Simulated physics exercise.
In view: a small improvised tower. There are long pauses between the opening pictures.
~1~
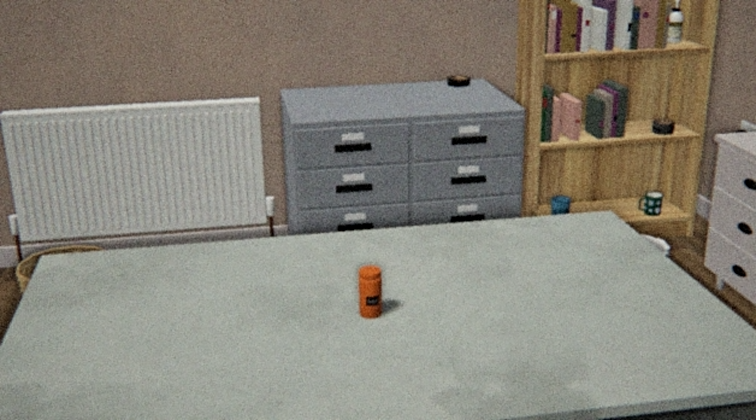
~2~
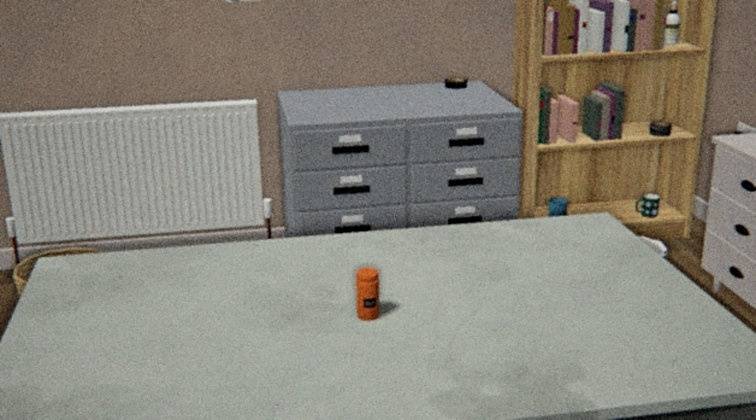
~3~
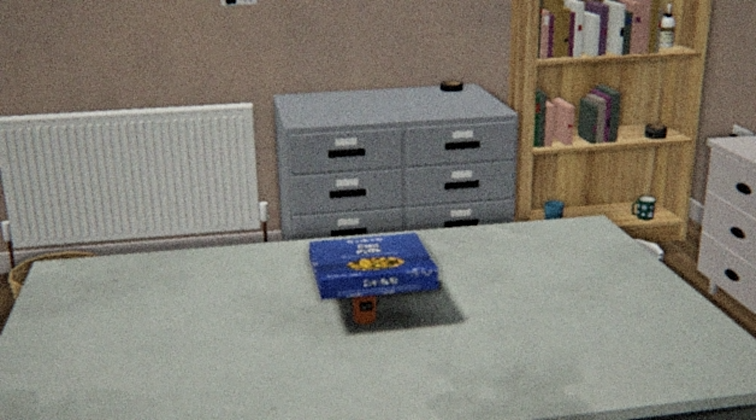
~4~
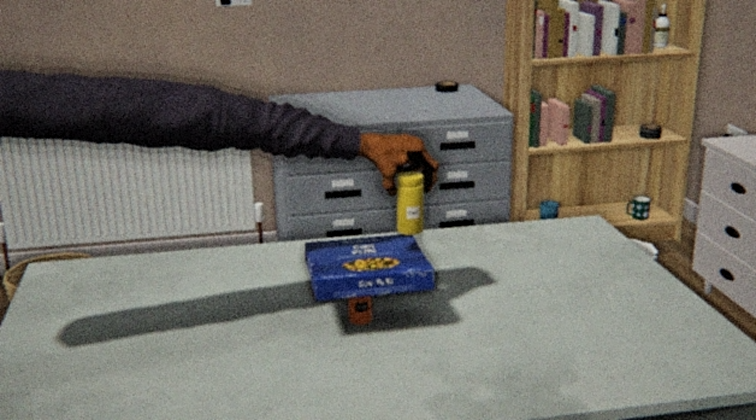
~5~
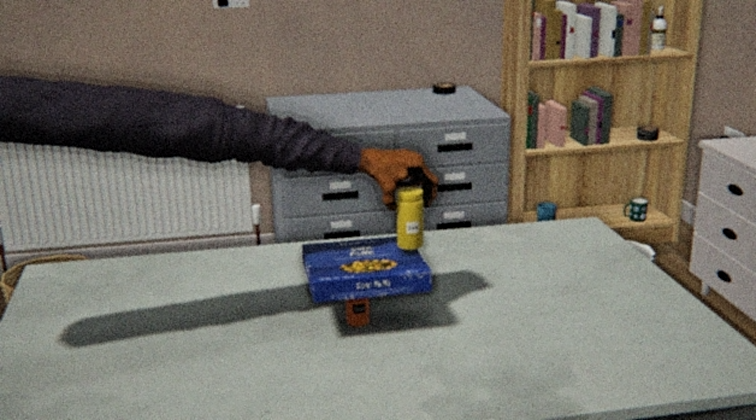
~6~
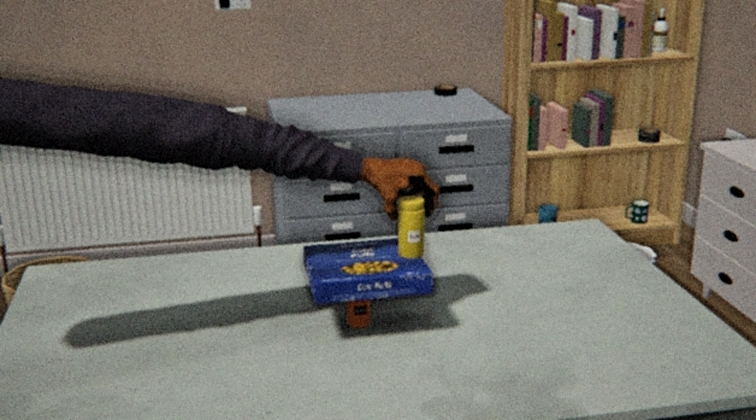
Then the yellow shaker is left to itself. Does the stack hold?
The stack loses its balance.
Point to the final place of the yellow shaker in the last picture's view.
At about (477, 302).
Then, 0.30 s later than the last frame, yellow shaker now fallen; blue packet tilted by 29°.
Then, 0.50 s later than the last frame, blue packet tilted by 63°.
Then, 0.80 s later than the last frame, blue packet now fallen; orange shaker tilted by 71°.
Then, 0.90 s later than the last frame, orange shaker on its side.
When it is over, fallen, yellow shaker and blue packet; lying over in the stack, orange shaker. End places, in pixels of the last picture, yellow shaker near (477, 302). The stack comes apart.
